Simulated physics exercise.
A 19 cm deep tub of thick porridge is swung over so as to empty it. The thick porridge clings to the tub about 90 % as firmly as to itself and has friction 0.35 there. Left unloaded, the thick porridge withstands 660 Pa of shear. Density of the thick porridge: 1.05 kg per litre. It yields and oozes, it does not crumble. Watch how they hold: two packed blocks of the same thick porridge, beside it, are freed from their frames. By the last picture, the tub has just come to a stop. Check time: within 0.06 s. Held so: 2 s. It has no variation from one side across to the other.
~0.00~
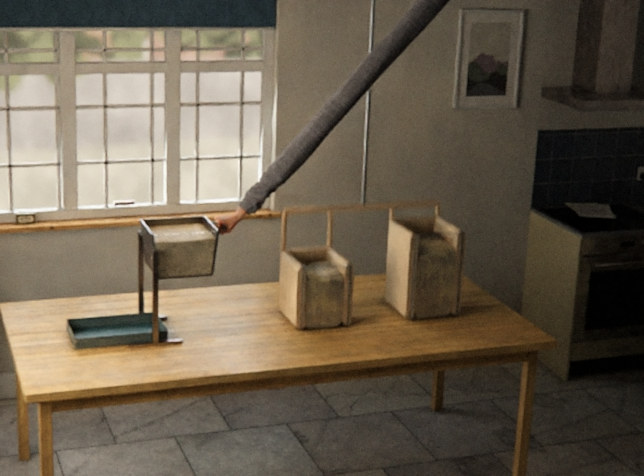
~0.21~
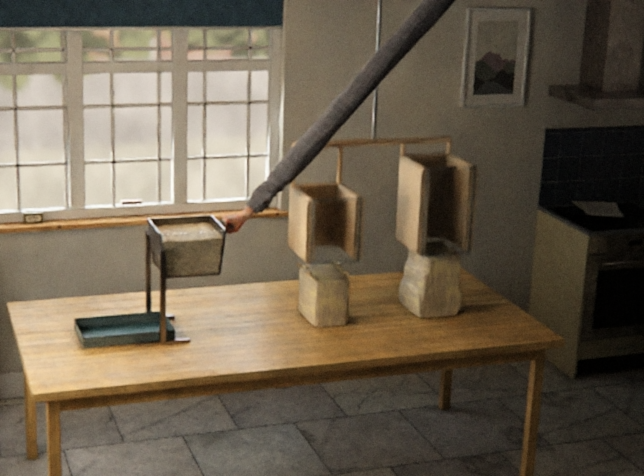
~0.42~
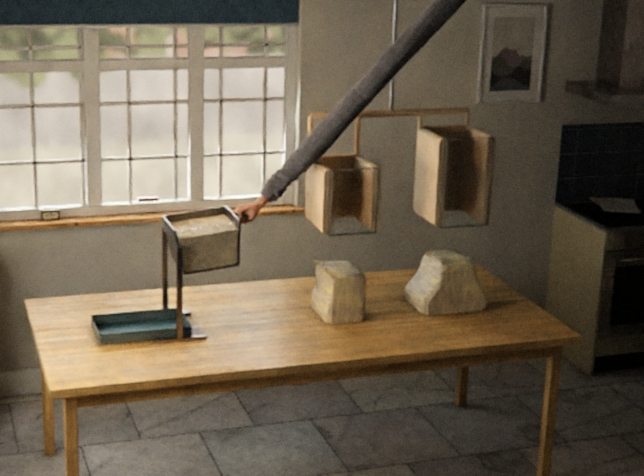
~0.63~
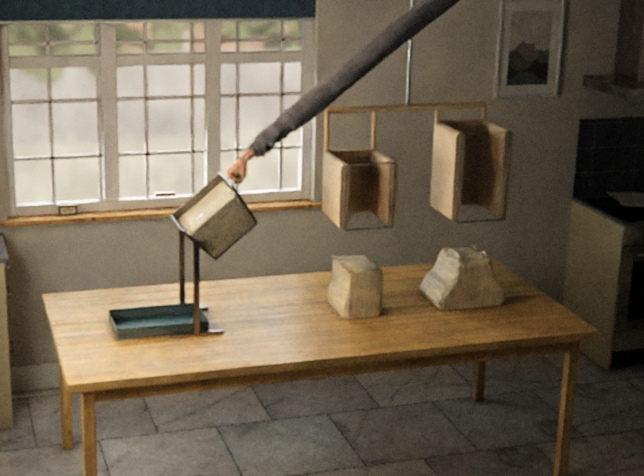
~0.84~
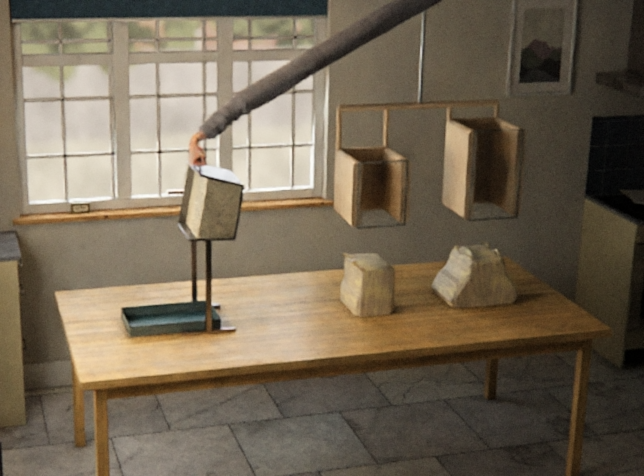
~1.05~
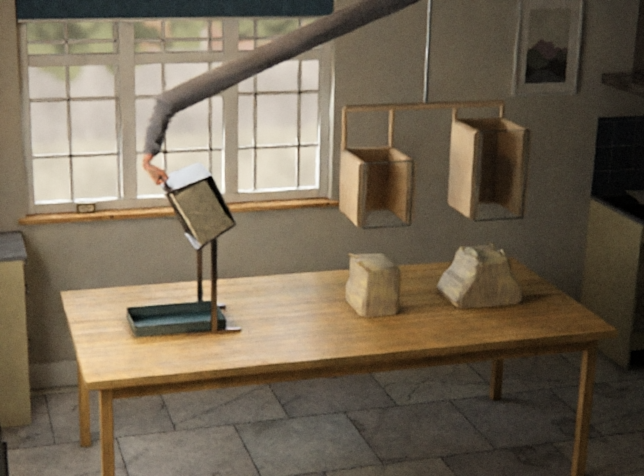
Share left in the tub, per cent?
0 per cent.
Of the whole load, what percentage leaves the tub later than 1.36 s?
Load share from then on: Near 0 %.
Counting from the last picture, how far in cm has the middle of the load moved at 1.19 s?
Looks like around 10 cm to me.
By 1.19 s, the tub is at 116 degrees and holds 62 %.
By 1.36 s, the tub is at 116 degrees and holds 0 %.
By 1.53 s, the tub is at 116 degrees and holds 0 %.
By 1.70 s, the tub is at 116 degrees and holds 0 %.
By 3.05 s, at the end, the tub is at 116 degrees and holds 0 %.
